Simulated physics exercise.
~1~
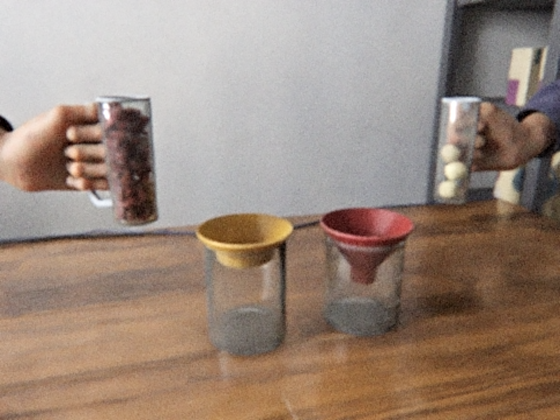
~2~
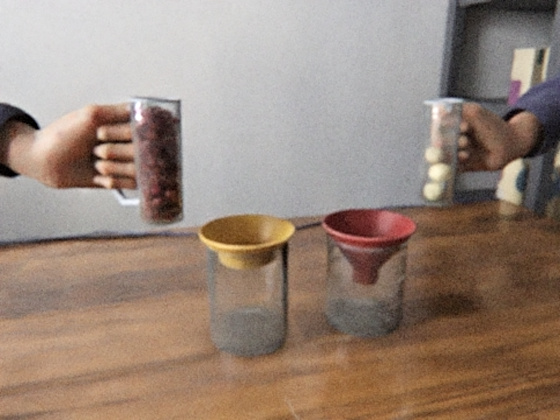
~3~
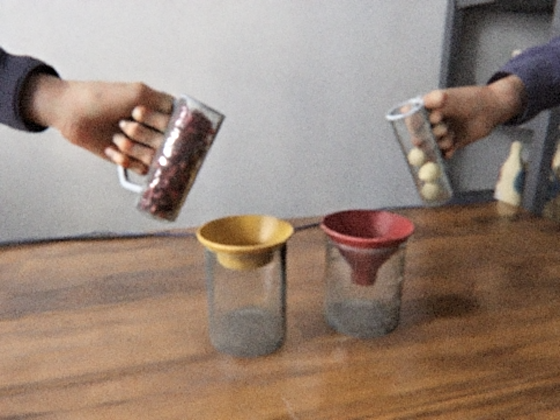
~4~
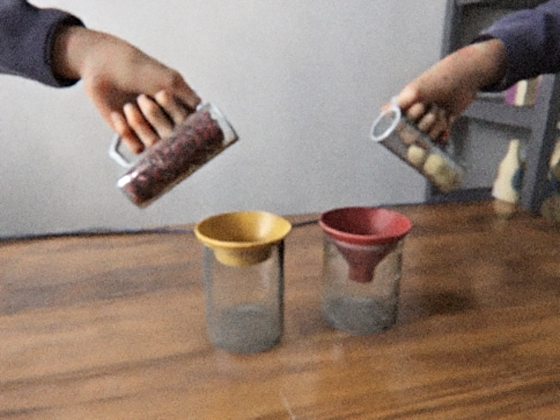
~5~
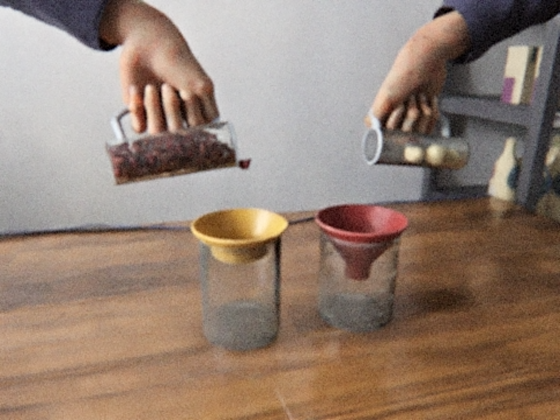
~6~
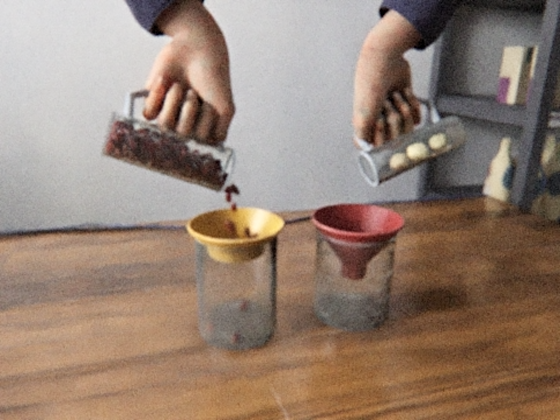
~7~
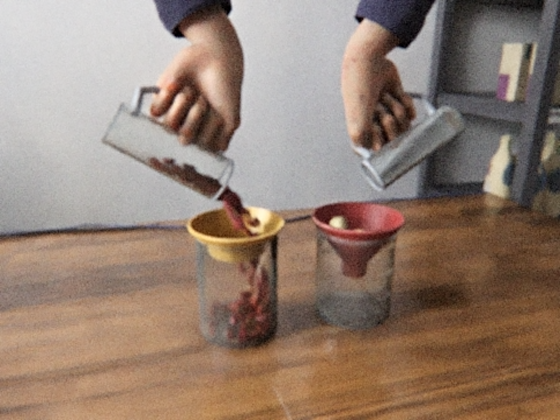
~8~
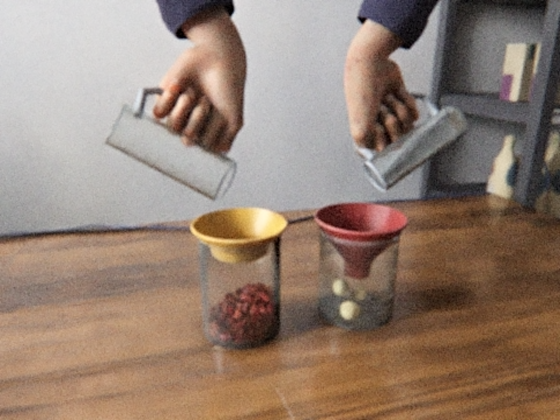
Two hands tip cups of red pieces and pale balls through funnels into clear jars.
